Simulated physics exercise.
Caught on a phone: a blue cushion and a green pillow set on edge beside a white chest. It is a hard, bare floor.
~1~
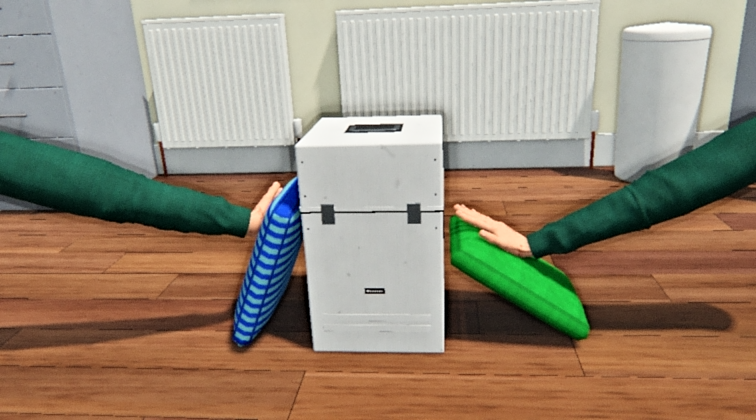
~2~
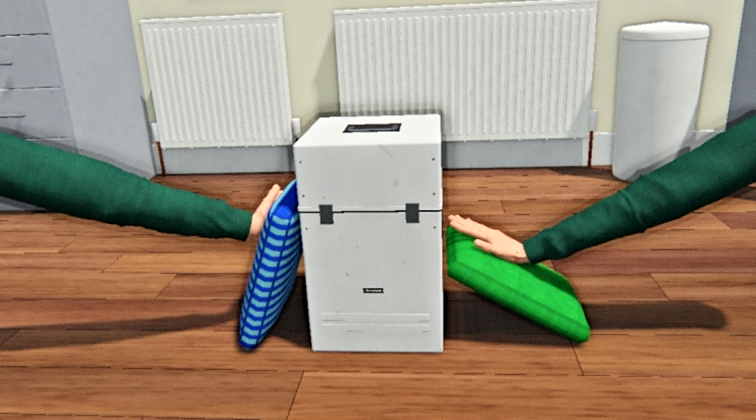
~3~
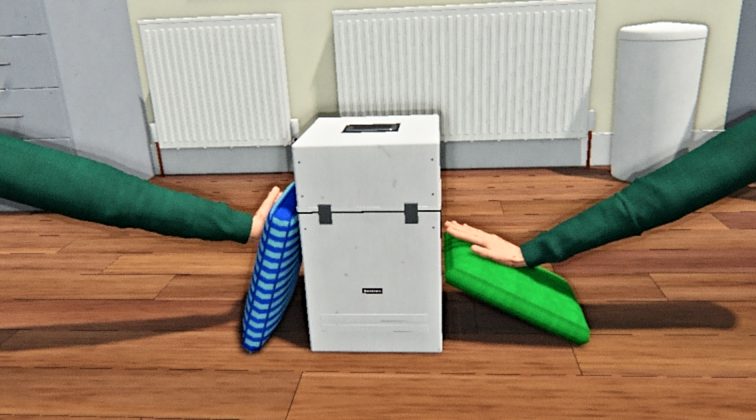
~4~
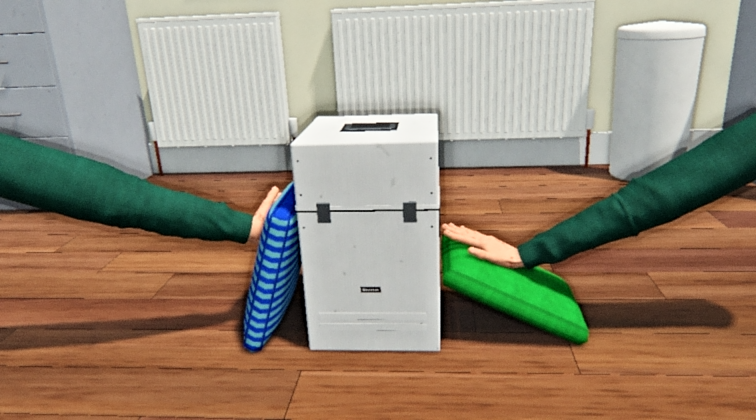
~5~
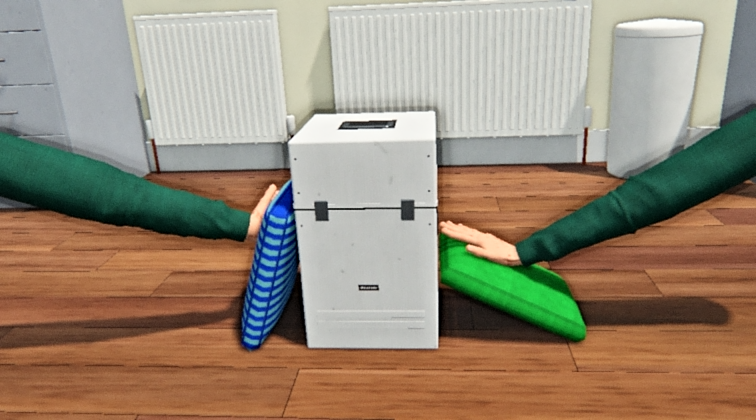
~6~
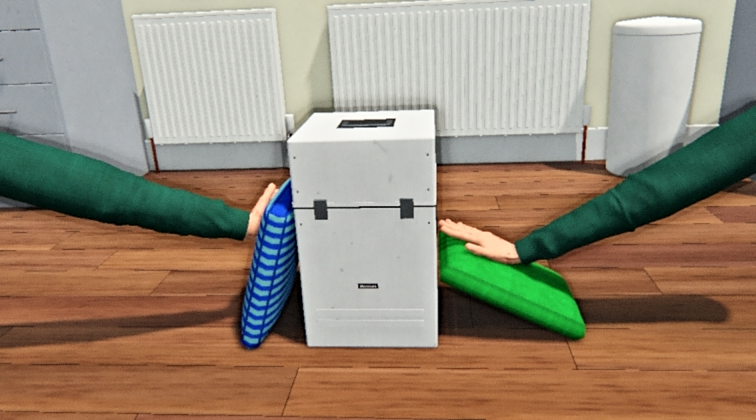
Two green-sleeved arms, reaching in from left and right, shift only very slightly as they rest their hands on a blue striped cushion and a green pillow in a room with a bare wooden floor, seen from the front. The cushion leans steeply left of a white chest and the pillow slants low on its right, before pale radiators. The pillow sinks a touch lower early on, the cushion straightens slightly, and the view drifts minimally.
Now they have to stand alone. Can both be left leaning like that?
The blue cushion remains propped up. The green pillow slips and lies down.
Then, 0.34 s later than the last view, cushion against the side near (280, 253); pillow flat on the floor near (512, 300).
Finally, cushion against the side near (280, 253); pillow flat on the floor near (512, 301). The blue cushion keeps leaning and the green pillow slumps to the floor.
